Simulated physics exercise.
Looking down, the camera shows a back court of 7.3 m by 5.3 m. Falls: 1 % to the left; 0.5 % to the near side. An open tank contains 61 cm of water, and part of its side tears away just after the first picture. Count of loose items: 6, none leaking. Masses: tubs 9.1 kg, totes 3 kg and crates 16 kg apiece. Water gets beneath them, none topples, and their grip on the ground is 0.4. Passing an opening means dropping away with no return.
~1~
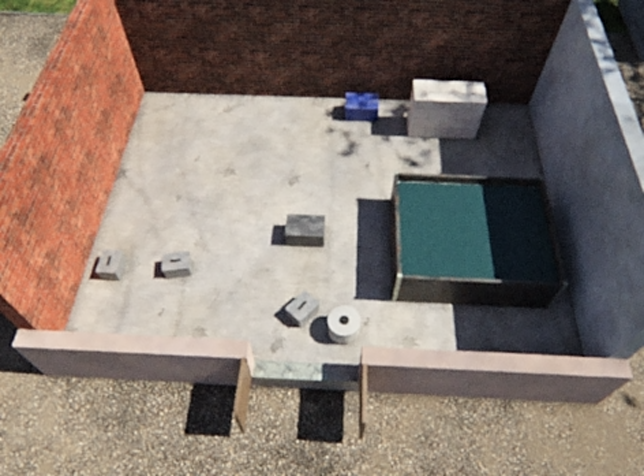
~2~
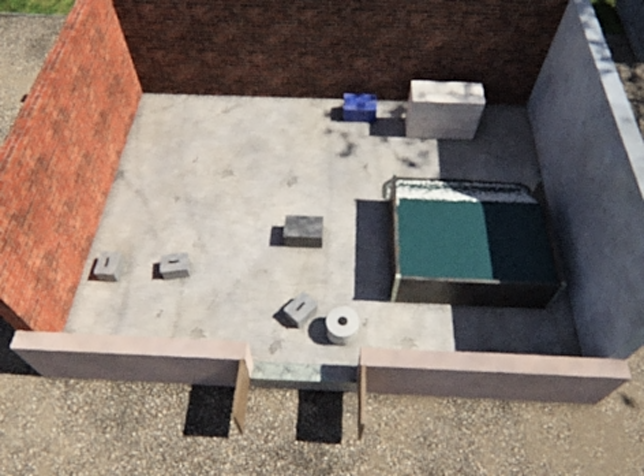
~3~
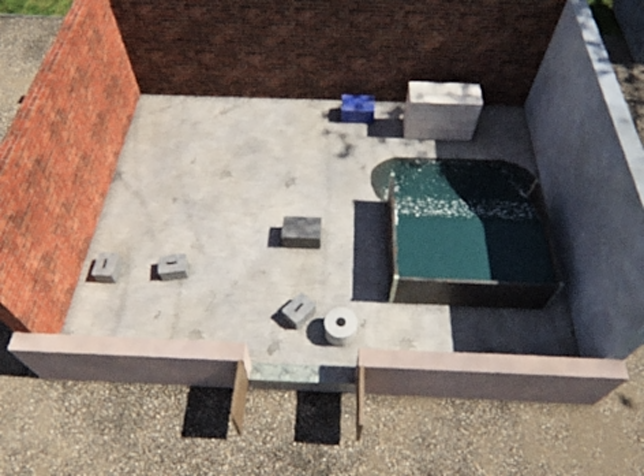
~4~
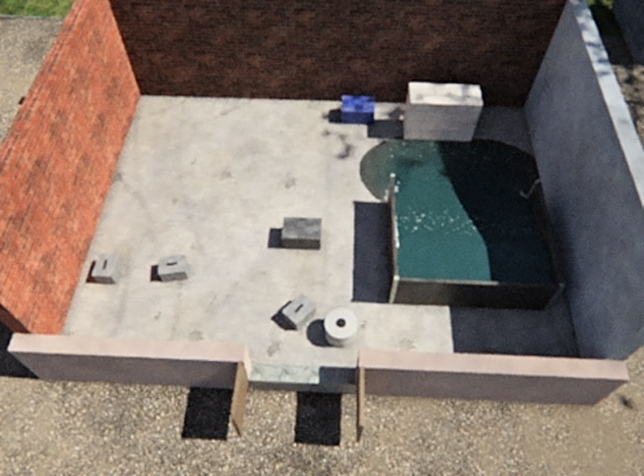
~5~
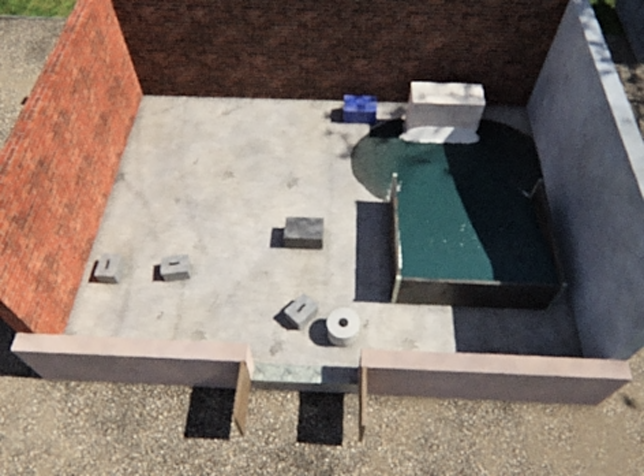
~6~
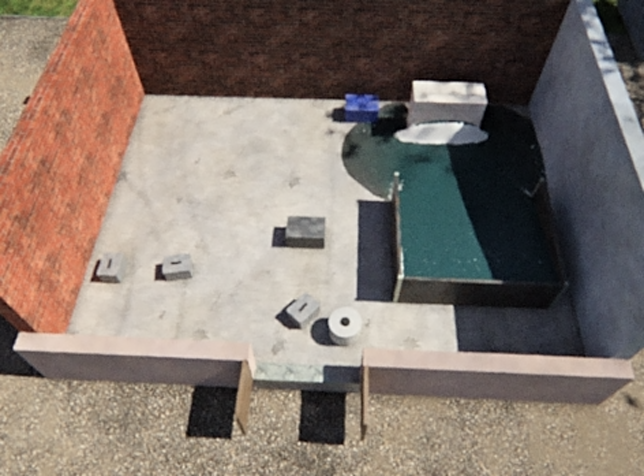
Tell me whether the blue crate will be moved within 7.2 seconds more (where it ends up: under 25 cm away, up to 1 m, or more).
Well, as for the blue crate, it gets moved a long way.
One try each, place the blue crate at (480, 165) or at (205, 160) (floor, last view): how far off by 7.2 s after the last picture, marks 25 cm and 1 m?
Try one, it is swept a long way; try two, it is swept a long way.
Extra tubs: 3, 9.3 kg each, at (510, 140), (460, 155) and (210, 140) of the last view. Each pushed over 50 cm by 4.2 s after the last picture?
Taking them in the order given: Exceeds it, exceeds it and exceeds it.
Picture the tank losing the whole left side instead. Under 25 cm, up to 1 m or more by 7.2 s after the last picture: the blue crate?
Had it gone that way, the blue crate would drift slightly.
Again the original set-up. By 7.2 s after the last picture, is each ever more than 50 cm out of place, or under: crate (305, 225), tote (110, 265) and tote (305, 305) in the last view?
Taking them in order: Fell shy, exceeded and exceeded.
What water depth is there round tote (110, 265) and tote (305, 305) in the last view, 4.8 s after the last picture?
9 and 0 cm.
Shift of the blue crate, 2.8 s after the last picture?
I'd guess some 400 cm by then.
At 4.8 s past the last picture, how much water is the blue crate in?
Depth: About 15 cm.
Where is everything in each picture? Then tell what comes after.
The blue crate at (363, 101), on the bottom; 4.0 m2 under water; 0 of 6 have shifted, in the first picture.
The blue crate at (361, 102), on the bottom; water covers 5.2 m2; 0 of 6 have shifted, in the second picture.
The blue crate at (359, 103), on the bottom; 6.5 m2 under water; 0 of 6 have shifted, in the third picture.
The blue crate at (359, 104) rests on the ground; water covers 8.2 m2; 0 of 6 have shifted, in the fourth picture.
The blue crate at (361, 103), on the bottom; water covers 9.3 m2; 0 of 6 have shifted, in the fifth picture.
The blue crate at (362, 103), on the bottom; water covers 10.3 m2; 0 of 6 have shifted, in the sixth picture.
Then, 0.9 s after the last picture the blue crate is near (346, 92), 0.4 m from its start, afloat; 0 of 6 are out; 1 afloat.
Then, 2.8 s after the last picture the blue crate is near (148, 110), 3.9 m from its start, aground; 0 of 6 are out; 0 afloat.
Then, 4.8 s after the last picture the blue crate is near (144, 157), 4.0 m from its start, afloat; 0 of 6 are out; 1 afloat.
Then, 7.2 s after the last picture the blue crate is near (124, 285), 5.2 m from its start, afloat; 0 of 6 are out; 5 afloat.
